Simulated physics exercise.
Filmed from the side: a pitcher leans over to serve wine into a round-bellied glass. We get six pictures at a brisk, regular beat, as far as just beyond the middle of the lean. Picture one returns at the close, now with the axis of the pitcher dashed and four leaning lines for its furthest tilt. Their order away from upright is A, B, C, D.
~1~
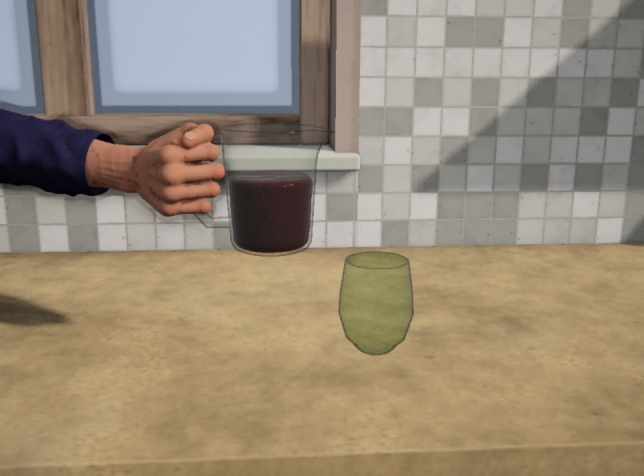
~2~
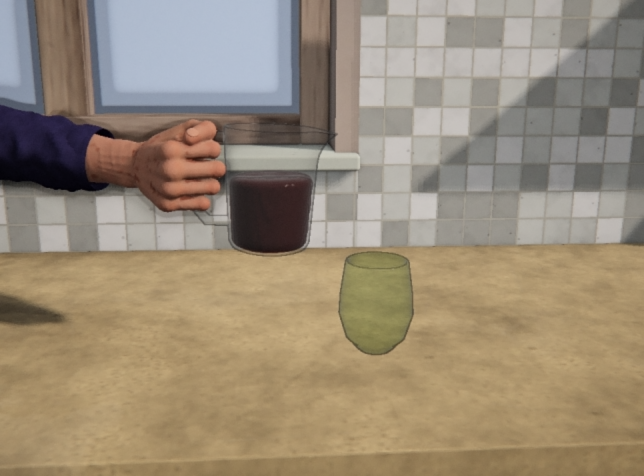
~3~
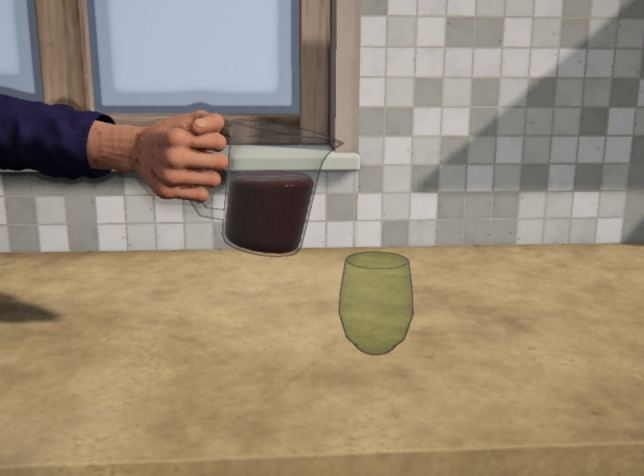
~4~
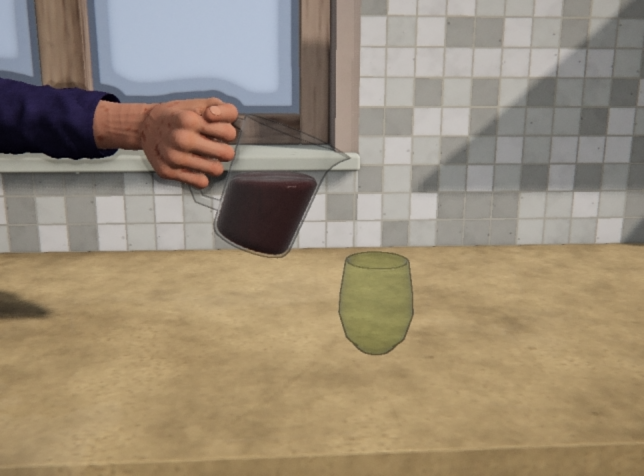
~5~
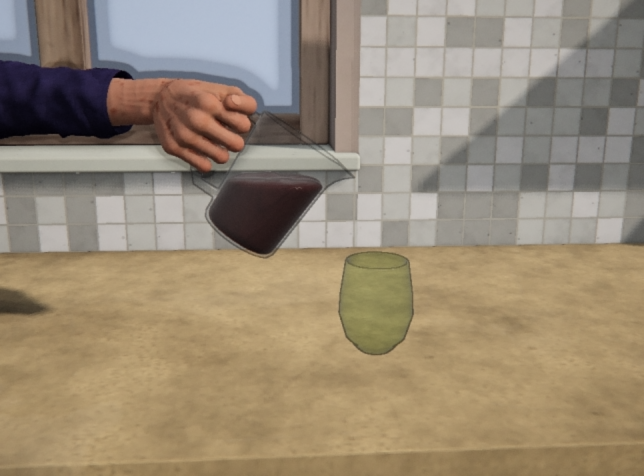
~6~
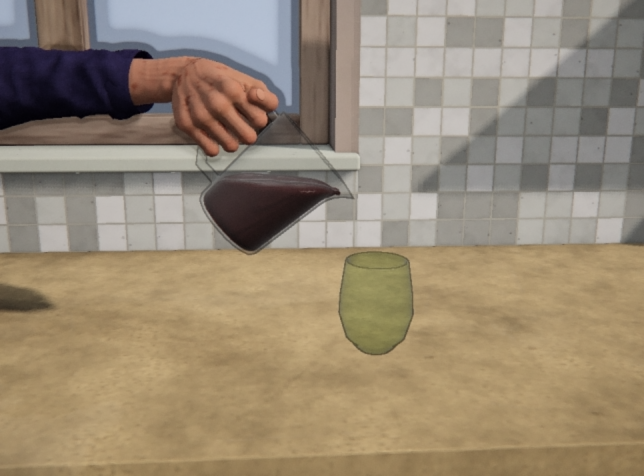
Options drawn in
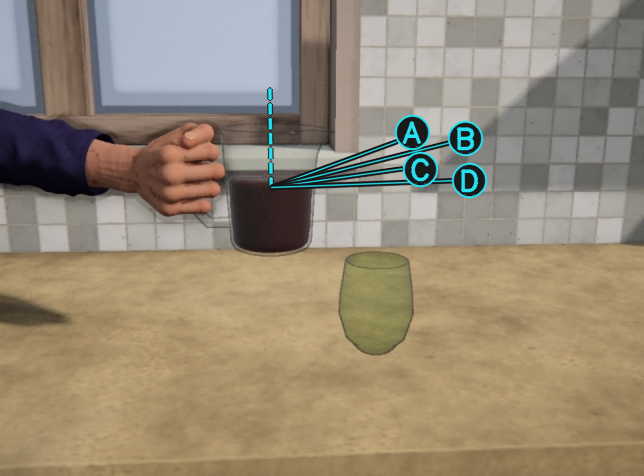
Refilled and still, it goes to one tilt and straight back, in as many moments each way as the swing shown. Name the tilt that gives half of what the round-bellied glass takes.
A.
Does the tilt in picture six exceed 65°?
No.
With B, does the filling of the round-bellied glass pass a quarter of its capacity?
Yes.
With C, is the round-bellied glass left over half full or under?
Over.
In cyan, A at (396, 141); B at (449, 142); C at (402, 168); D at (452, 180).
For mark A, the round-bellied glass ends with about 50 % of what it can hold.
For mark B, the round-bellied glass ends with about 65 % of what it can hold.
For mark C, the round-bellied glass ends with about 75 % of what it can hold; 6 % of the wine is spilt.
For mark D, the round-bellied glass ends with about 86 % of what it can hold; 7 % of the wine is spilt.
